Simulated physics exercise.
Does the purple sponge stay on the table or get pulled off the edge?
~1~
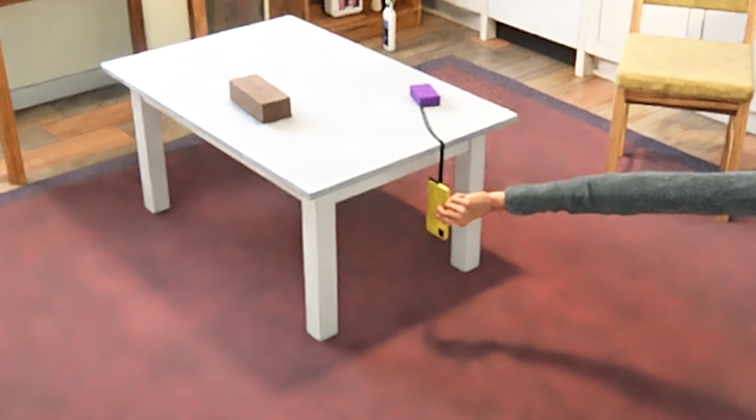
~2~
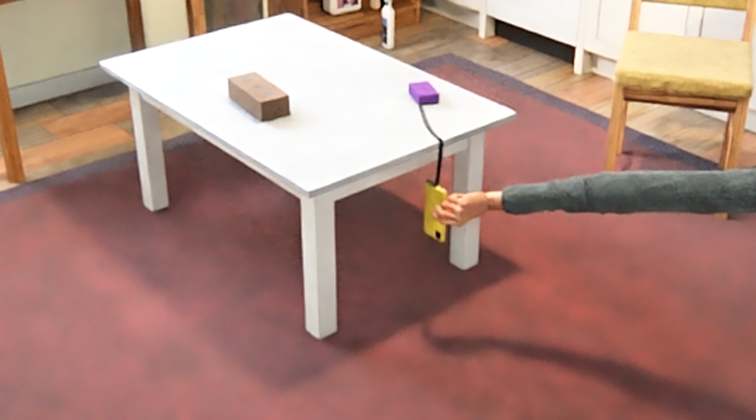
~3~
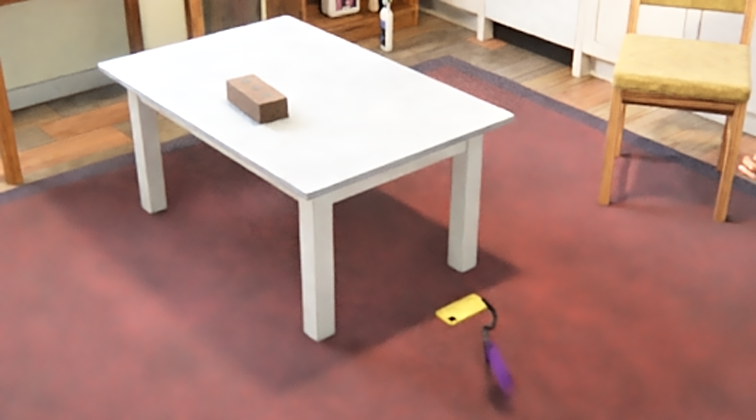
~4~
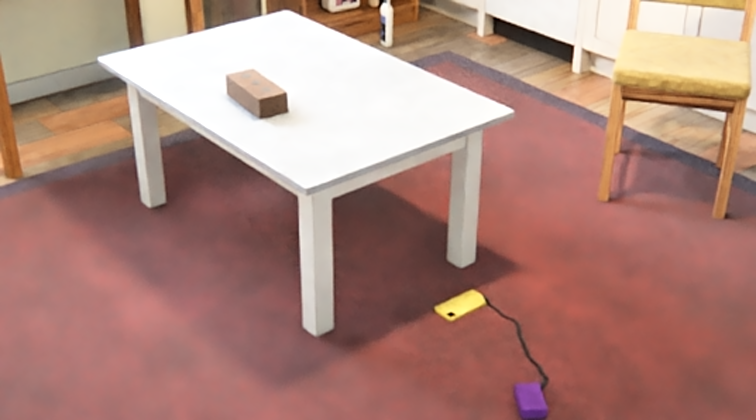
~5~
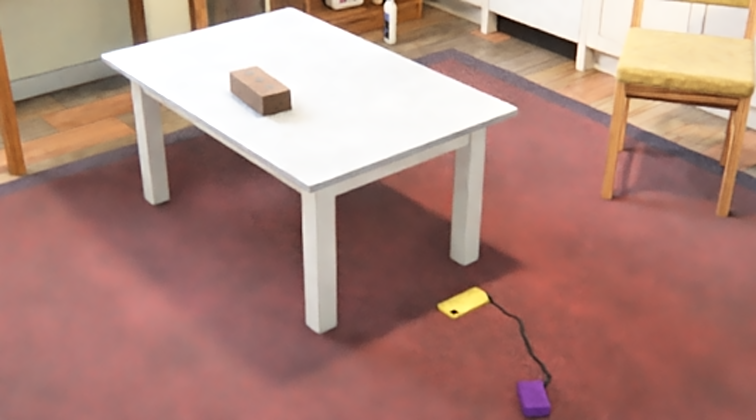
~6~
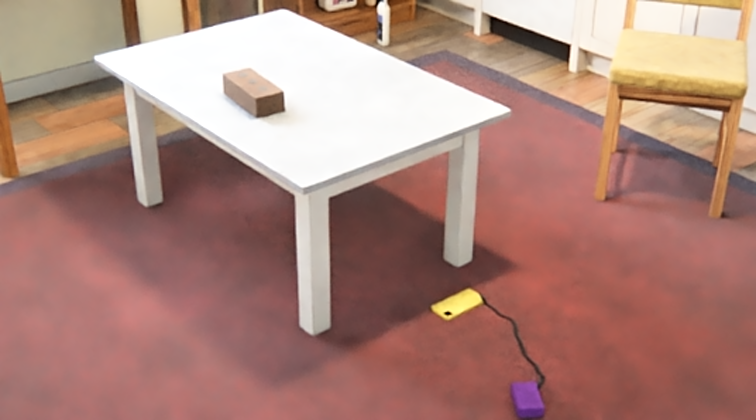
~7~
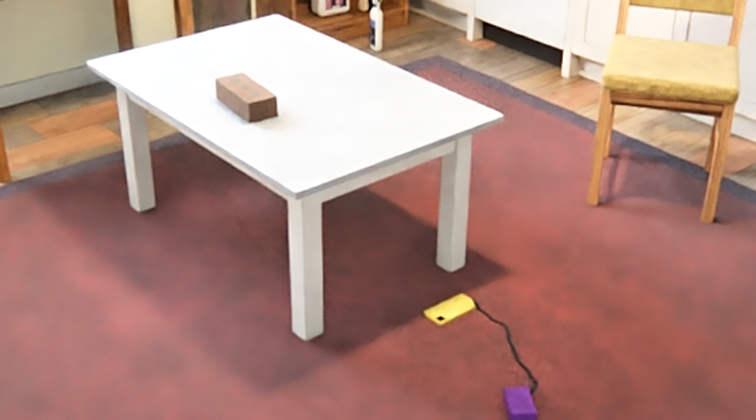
The purple sponge gets pulled off the edge and ends up on the rug, after the yellow phone drops all the way to the floor.
